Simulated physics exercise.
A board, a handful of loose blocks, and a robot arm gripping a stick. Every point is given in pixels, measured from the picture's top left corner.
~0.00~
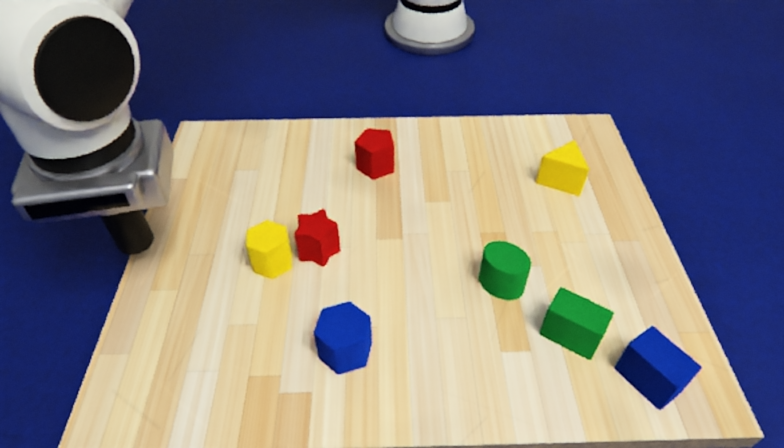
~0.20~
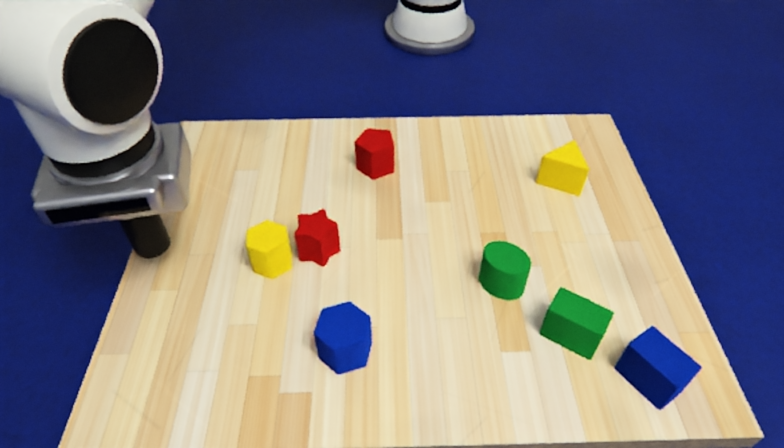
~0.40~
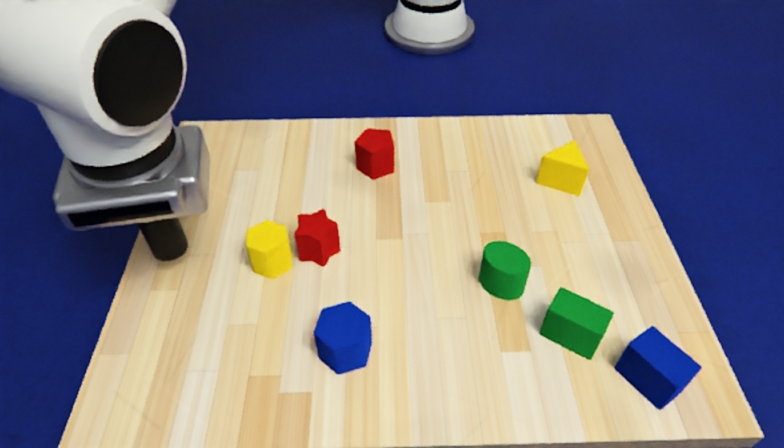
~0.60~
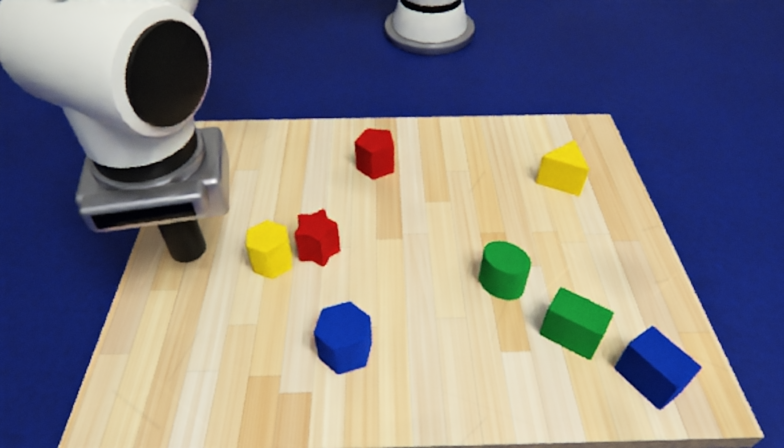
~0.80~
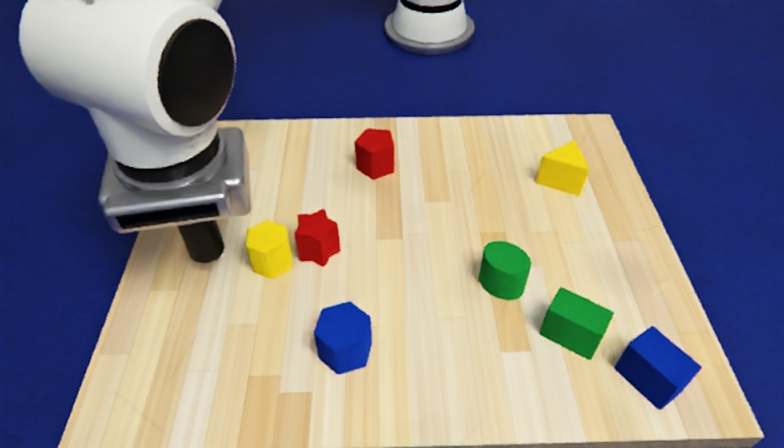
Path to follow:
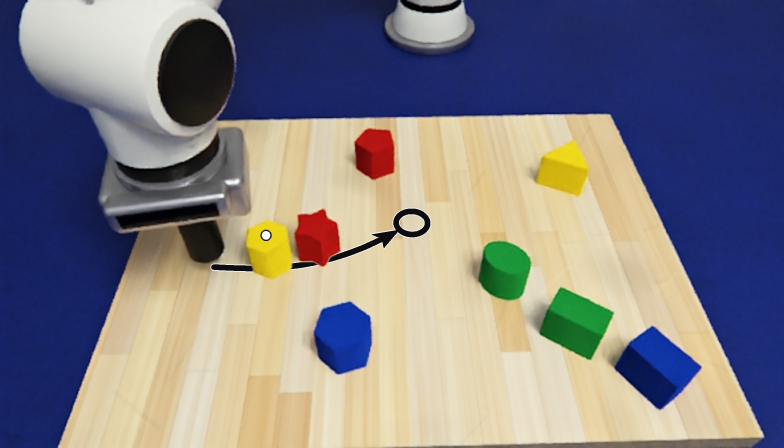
Robot arm holding a dark stick moving slowly right toward a yellow hexagonal block, while coloured blocks sit still on a wooden board.
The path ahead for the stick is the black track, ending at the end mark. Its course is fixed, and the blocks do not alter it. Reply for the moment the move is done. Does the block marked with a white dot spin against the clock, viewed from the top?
No
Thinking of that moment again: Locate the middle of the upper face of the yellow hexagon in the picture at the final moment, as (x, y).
My prediction: (448, 199).
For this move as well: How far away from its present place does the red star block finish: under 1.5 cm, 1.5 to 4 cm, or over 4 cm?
It is going to finish beyond 4 cm from where it is now.
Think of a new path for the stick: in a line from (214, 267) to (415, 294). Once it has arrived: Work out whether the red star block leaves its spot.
Displaced, by a centimetre or more.
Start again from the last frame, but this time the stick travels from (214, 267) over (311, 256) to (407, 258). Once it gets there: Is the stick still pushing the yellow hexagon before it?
I believe so.
Path on the board, from (214, 267) by way of (285, 267) and (355, 251) to (412, 223); the dot is on the yellow hexagon.
What follows on the original path. One third of the way, stick (282, 250); yellow hexagon (317, 232); red star block (349, 216), turned 30° anticlockwise.
Two thirds of the way, stick (354, 234); yellow hexagon (388, 214), turned 15° anticlockwise; red star block (407, 193), turned 65° anticlockwise.
At the end, stick (412, 206); yellow hexagon (448, 199), turned 25° clockwise; red star block (433, 175), turned 105° anticlockwise.
